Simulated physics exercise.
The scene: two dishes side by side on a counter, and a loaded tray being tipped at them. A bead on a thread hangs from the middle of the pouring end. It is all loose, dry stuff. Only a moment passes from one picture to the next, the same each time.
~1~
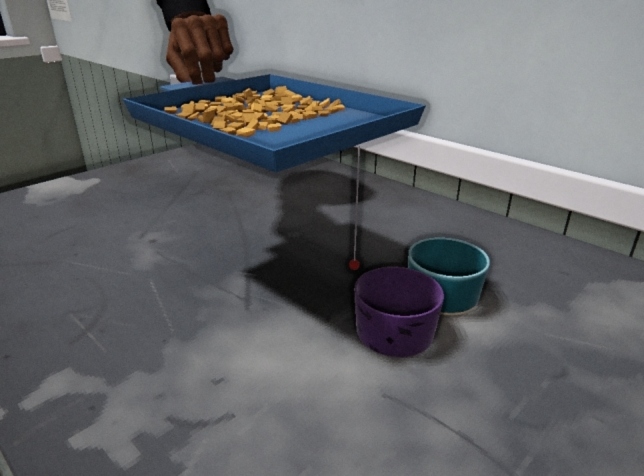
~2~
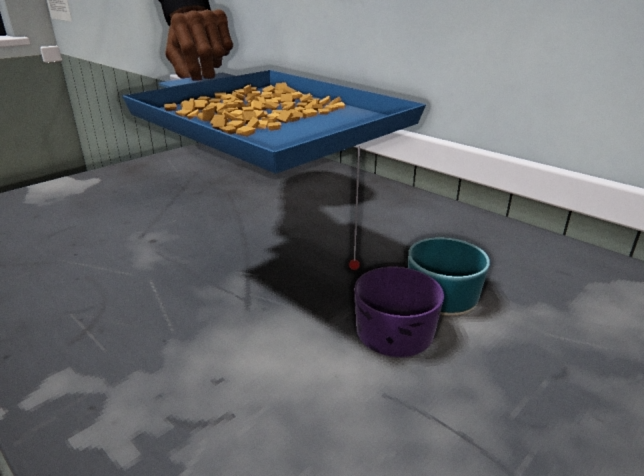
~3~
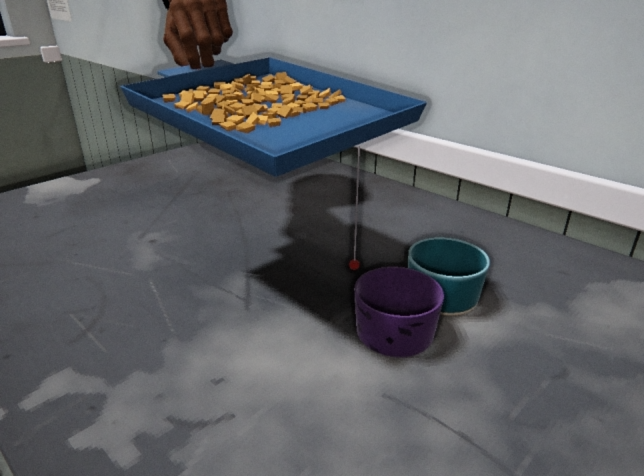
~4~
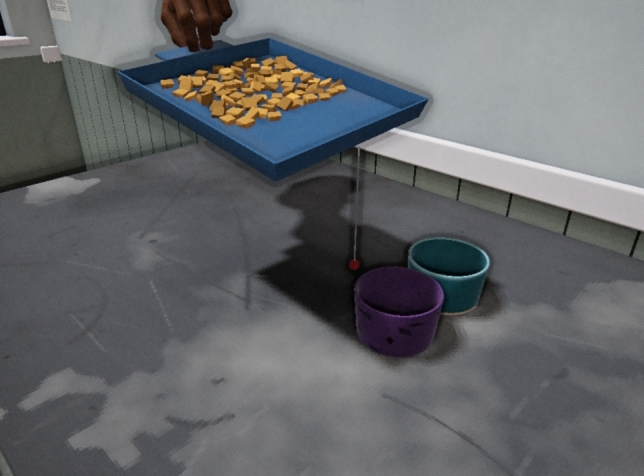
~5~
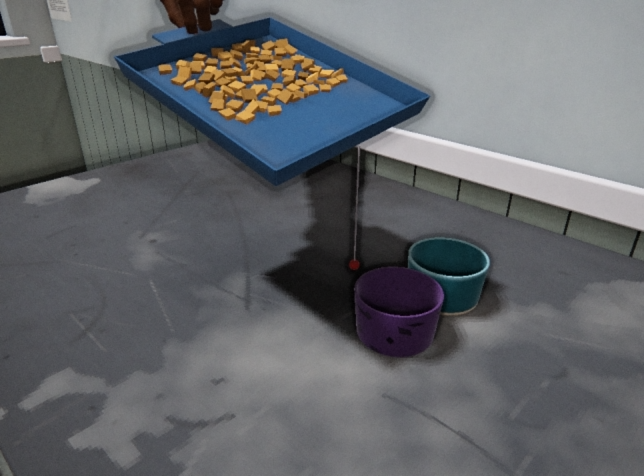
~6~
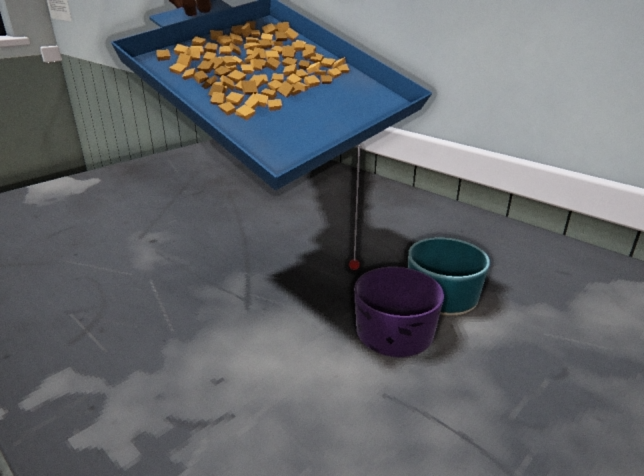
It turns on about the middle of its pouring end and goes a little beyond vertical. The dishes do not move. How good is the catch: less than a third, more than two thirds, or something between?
Caught overall: Under a third.
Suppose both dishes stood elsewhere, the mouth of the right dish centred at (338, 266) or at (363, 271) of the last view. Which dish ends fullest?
In turn: The dish on the left; the dish on the left.
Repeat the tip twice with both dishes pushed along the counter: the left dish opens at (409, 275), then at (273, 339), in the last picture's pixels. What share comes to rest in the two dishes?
About 0 and 70 per cent.
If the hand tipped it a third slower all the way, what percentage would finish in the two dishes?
Near 0 %.
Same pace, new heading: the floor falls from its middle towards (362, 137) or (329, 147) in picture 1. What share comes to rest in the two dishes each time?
About 80 and 30 per cent.
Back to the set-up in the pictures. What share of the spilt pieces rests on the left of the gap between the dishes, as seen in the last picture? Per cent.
Near 90 %.
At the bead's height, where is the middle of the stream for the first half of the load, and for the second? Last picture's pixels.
Around (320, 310) and then (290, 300).
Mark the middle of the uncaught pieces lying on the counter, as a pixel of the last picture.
Close to (303, 365).
Soon, tray tipped steeply; most on the tray; about a quarter in the air.
A while on, tray tipped past a quarter turn; a small part on the tray; about two thirds outside both; about a third in the air.
Towards the end, tray tipped past a quarter turn; all outside both.
Finally, tray tipped past a quarter turn; none in the left dish; none in the right dish; all outside both.
